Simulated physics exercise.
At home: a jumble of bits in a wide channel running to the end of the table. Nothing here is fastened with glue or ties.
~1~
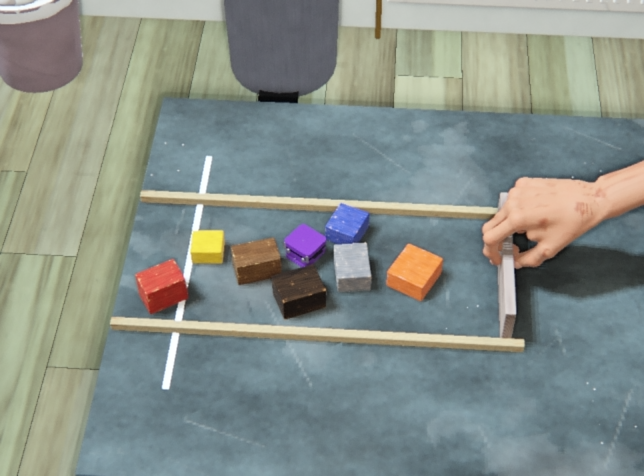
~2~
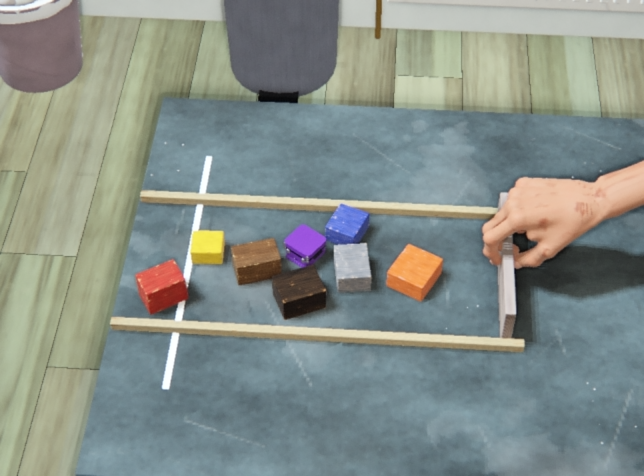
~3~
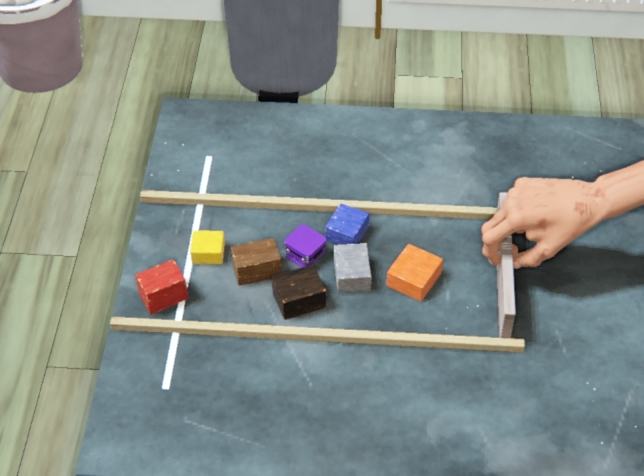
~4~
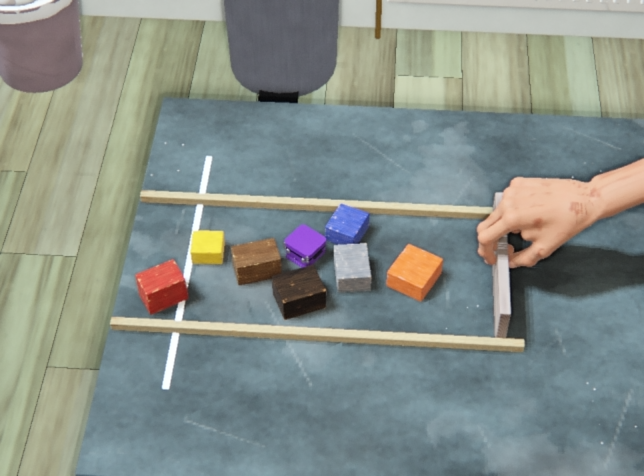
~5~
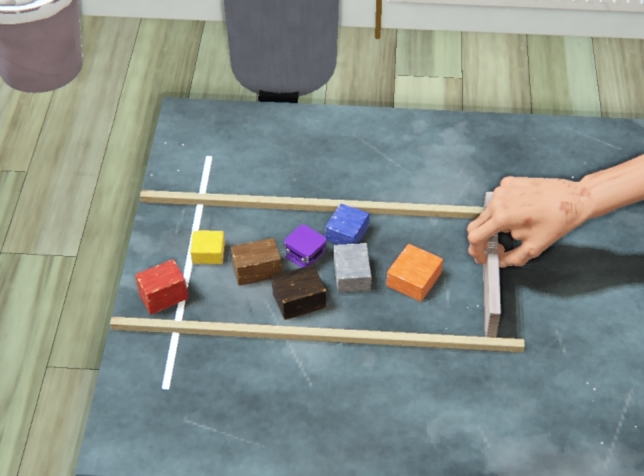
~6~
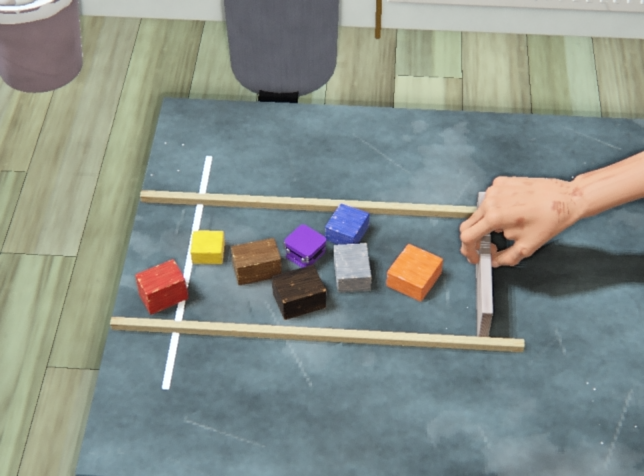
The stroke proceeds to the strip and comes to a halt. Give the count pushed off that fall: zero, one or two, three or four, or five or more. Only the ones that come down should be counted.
Count off: Fewer than three, some.
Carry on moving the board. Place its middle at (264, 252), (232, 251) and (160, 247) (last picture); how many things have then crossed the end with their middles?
Middles past end - pos 1: 0, pos 2: 0, pos 3: 5.
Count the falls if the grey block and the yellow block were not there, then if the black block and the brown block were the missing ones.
That makes 0 fallen, then 1 fallen in the other try.
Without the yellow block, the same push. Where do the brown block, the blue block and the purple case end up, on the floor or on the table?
I'd say the brown block does not stay, the blue block stays up, and the purple case stays up.
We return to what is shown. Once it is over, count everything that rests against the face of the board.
The count is 3.
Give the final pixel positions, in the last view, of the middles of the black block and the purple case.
About (162, 298), and the other about (149, 222).
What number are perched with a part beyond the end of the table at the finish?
Overhanging: 2.
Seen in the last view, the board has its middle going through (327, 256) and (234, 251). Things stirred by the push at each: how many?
One spot: 7. Other spot: 8.
Soon after, none off yet; red block at rest near (162, 287); yellow block at rest near (208, 247); brown block at rest near (256, 261).
At rest, the number that fall off is one or two; fallen, brown block and yellow block.
